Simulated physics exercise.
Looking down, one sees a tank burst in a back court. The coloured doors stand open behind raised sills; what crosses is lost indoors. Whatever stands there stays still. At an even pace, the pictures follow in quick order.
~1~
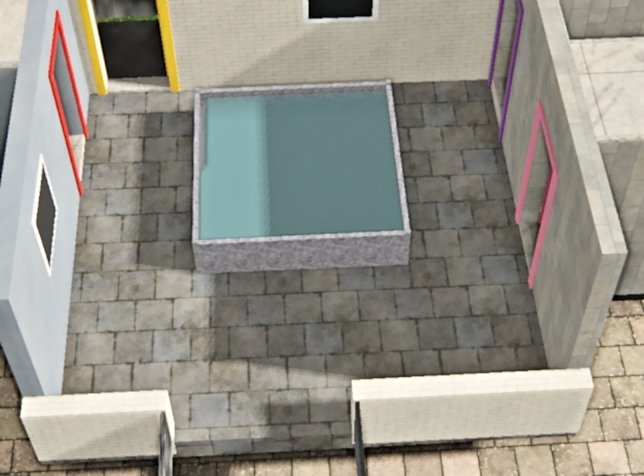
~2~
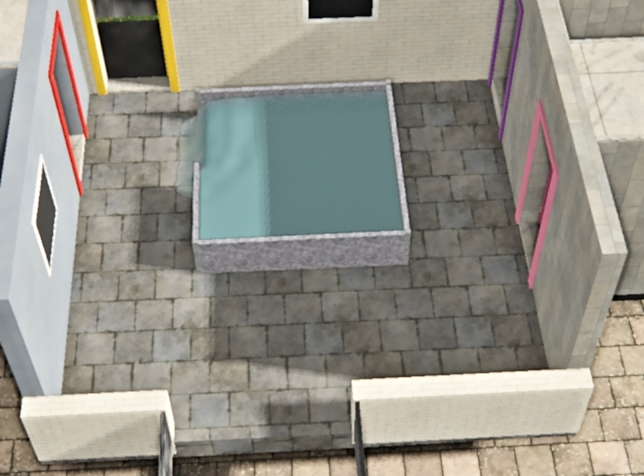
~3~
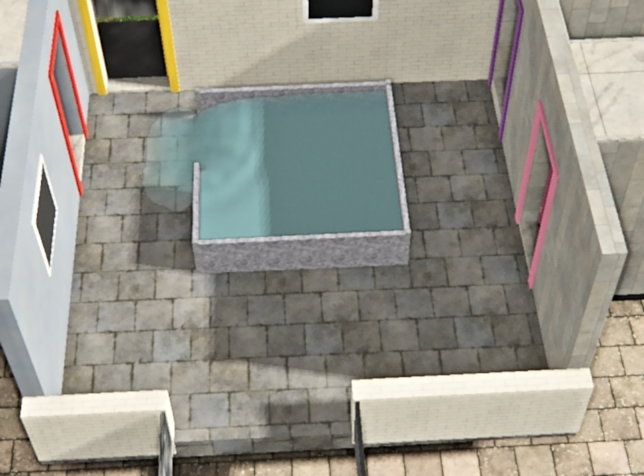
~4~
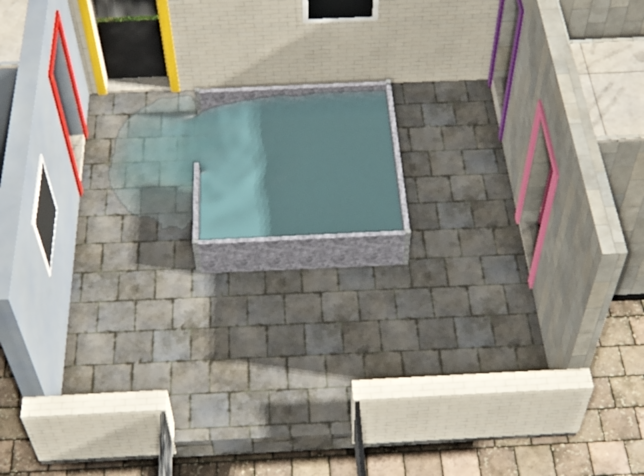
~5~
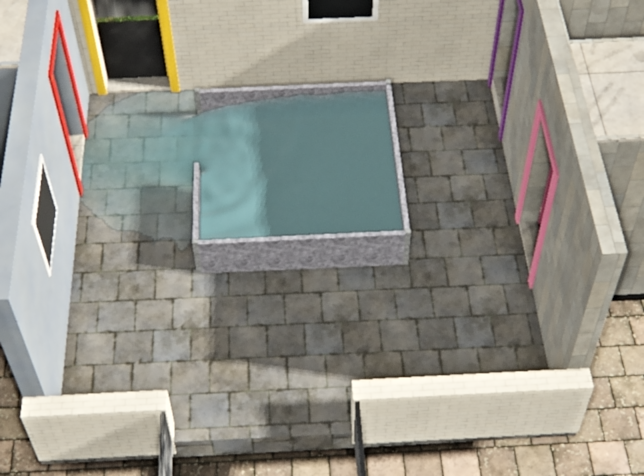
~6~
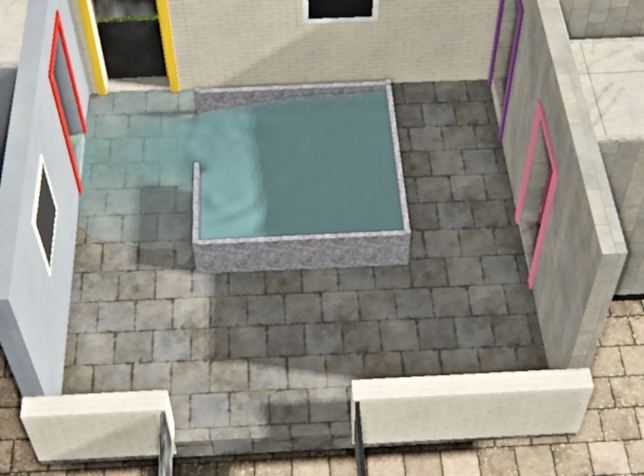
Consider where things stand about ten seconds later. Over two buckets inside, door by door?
Door by door: The yellow door over; the pink door not over; the purple door not over; the red door over.
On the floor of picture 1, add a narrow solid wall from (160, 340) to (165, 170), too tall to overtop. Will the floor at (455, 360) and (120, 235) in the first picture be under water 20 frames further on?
In turn: Not flooded, awash.
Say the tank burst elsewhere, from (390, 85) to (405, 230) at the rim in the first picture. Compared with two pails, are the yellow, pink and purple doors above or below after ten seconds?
I'd say the yellow door overshoots the mark, the pink door overshoots the mark and the purple door overshoots the mark.
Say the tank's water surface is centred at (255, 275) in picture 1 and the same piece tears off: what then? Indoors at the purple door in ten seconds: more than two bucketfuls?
My take is that the purple door remains below.
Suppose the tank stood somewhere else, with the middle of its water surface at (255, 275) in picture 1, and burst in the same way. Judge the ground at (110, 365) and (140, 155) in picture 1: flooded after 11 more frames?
Submerged and submerged.
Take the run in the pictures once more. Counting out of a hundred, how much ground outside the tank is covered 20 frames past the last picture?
Estimate: Near 40 %.
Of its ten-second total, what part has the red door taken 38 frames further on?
It should be near 90 percent of the ten-second total.
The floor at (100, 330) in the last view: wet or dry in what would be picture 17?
Call it swamped.
A moment on, water covers 20 % of the floor; the yellow door under two buckets in, the pink door not reached, the purple door not reached, the red door far over two buckets in.
Next, water covers 25 % of the floor; the yellow door far over two buckets in, the pink door not reached, the purple door not reached, the red door far over two buckets in.
Then, water covers 40 % of the floor; the yellow door far over two buckets in, the pink door not reached, the purple door not reached, the red door far over two buckets in.
Later, water covers 60 % of the floor; the yellow door far over two buckets in, the pink door not reached, the purple door not reached, the red door far over two buckets in.
In the end, water covers 90 % of the floor; the yellow door far over two buckets in, the pink door wet at the sill, nothing in, the purple door wet at the sill, nothing in, the red door far over two buckets in.
